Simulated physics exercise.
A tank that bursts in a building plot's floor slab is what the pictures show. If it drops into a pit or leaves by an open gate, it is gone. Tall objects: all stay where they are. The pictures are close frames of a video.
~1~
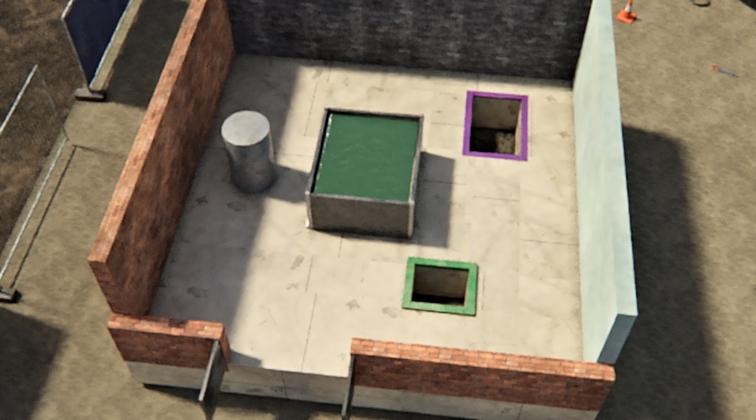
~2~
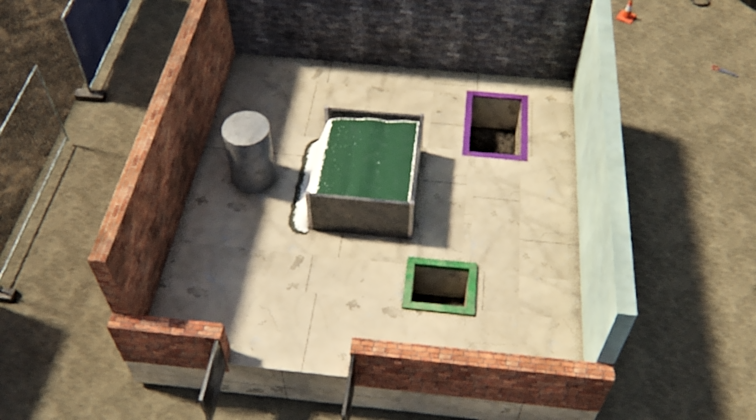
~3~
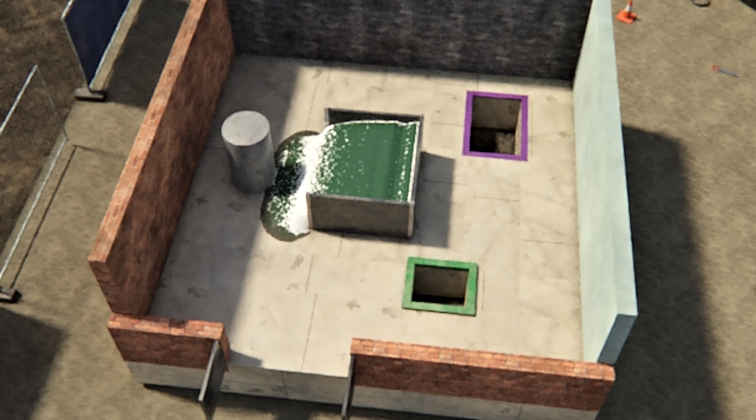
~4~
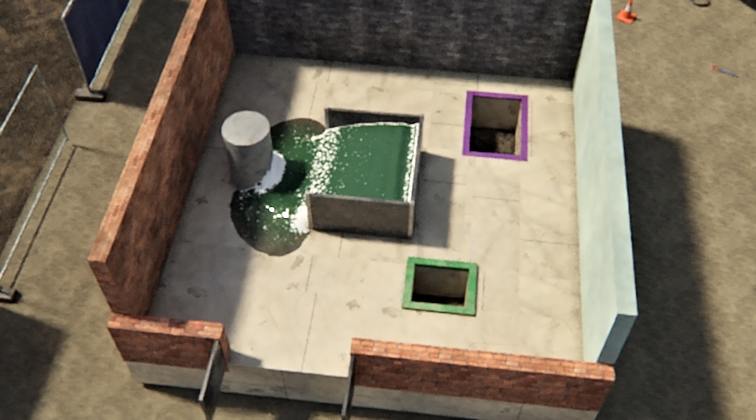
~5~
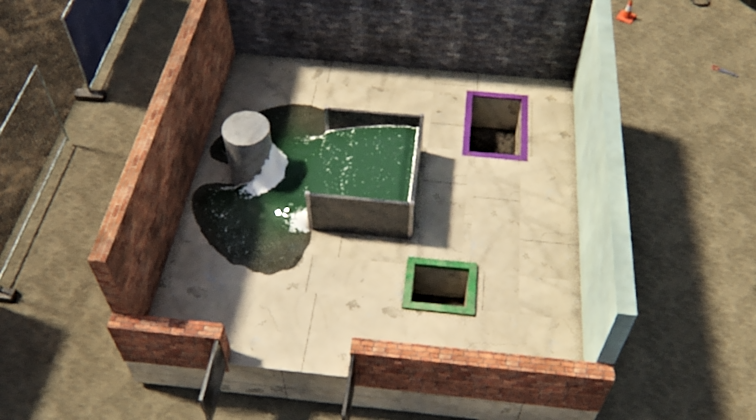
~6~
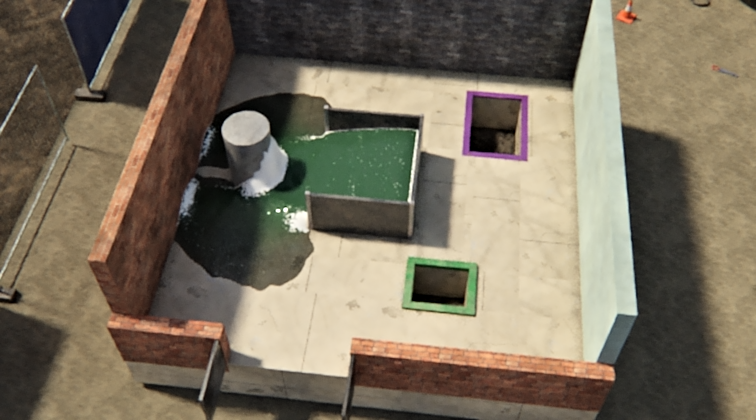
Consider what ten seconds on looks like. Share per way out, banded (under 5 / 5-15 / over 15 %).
In order: The gate ends up with a moderate portion - five to fifteen per cent; the purple pit ends up with a large portion - topping fifteen per cent; the green pit ends up with a tiny portion - beneath five per cent.
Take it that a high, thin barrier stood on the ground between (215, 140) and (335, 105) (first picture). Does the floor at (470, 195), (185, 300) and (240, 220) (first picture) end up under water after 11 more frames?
In that order: Free of water, covered, flooded.
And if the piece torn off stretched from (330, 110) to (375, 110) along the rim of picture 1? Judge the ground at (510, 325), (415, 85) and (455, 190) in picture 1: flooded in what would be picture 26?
Unsoaked, then soaked, then unsoaked.
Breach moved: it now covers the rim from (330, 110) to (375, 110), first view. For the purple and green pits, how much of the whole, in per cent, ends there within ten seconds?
In percent: Purple 25, green 0.
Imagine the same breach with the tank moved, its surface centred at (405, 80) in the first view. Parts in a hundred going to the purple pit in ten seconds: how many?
The purple pit gets around 2 per cent.
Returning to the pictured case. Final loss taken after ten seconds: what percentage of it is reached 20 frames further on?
I'd estimate some 10 per cent.
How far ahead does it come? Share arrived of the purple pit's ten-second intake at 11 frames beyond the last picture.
Around 0 percent.
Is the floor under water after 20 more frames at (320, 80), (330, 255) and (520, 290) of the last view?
Well, in turn they'd be wet underfoot, dry underfoot and dry underfoot.
A moment on, water covers 25 % of the floor; the gate 0 %, the purple pit 0 %, the green pit 0 %.
Next, water covers 35 % of the floor; the gate 0 %, the purple pit 0 %, the green pit 0 %.
Then, water covers 60 % of the floor; the gate 2 %, the purple pit 0 %, the green pit 0 %.
Later, water covers 85 % of the floor; the gate 7 %, the purple pit 8 %, the green pit 1 %.
In the end, water covers 100 % of the floor; the gate 11 %, the purple pit 17 %, the green pit 2 %.
